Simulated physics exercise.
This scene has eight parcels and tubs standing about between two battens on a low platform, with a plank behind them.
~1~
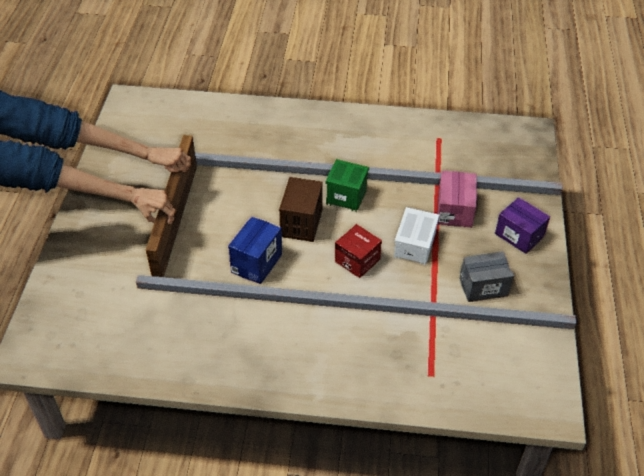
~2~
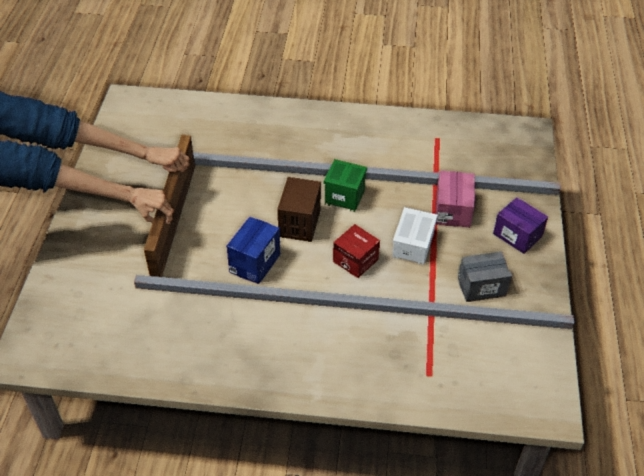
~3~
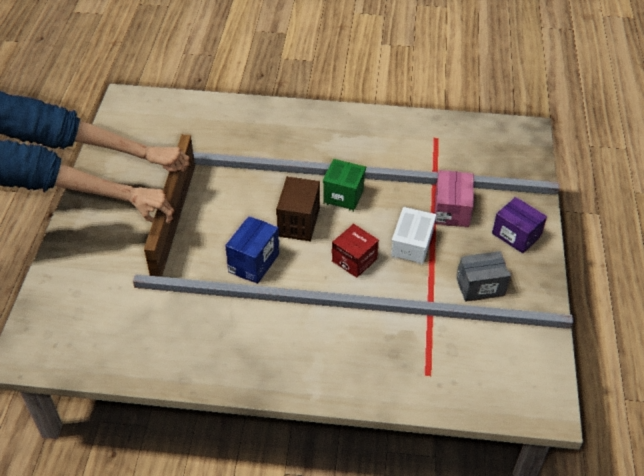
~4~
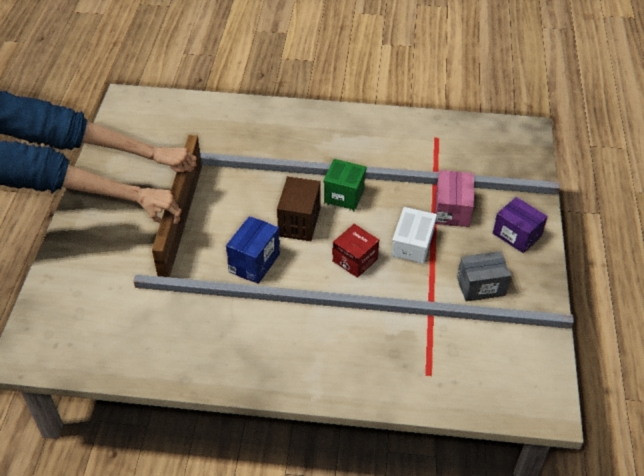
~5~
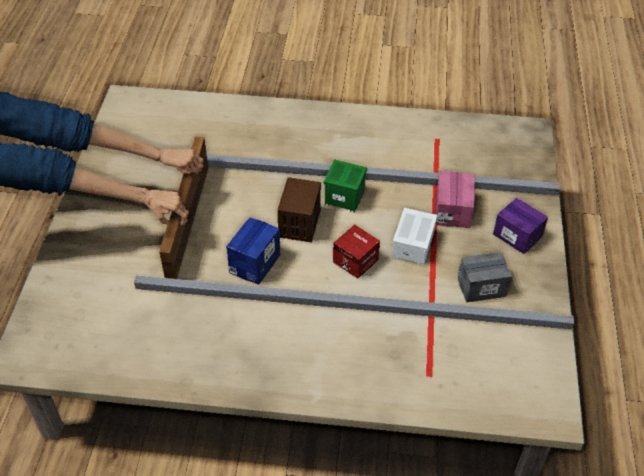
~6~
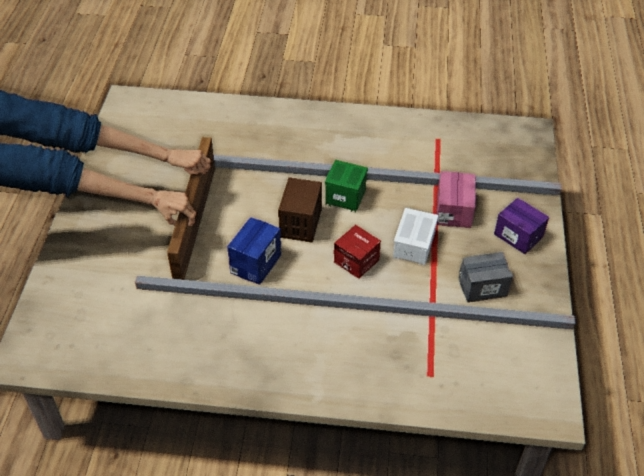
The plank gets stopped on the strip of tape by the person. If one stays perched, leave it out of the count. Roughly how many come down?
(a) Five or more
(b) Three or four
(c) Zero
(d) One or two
Answer: C.
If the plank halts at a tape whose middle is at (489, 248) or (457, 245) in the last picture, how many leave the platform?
2, then 0.
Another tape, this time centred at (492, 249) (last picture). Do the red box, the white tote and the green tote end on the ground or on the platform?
Check: The red box remains in place; the white tote remains in place; the green tote remains in place.
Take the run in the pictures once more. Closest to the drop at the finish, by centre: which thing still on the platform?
Answer: The purple parcel.
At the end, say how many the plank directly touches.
I count 3 of them.
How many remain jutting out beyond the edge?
The count is 0.
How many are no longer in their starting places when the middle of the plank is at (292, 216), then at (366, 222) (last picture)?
At the one place 2, at the other 5.
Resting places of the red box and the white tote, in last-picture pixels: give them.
First (487, 270), then (487, 240).
A little later, none off yet; purple parcel at rest near (521, 226); grey parcel at rest near (485, 277); pink parcel at rest near (456, 199).
When it is over, the number that fall off is zero.
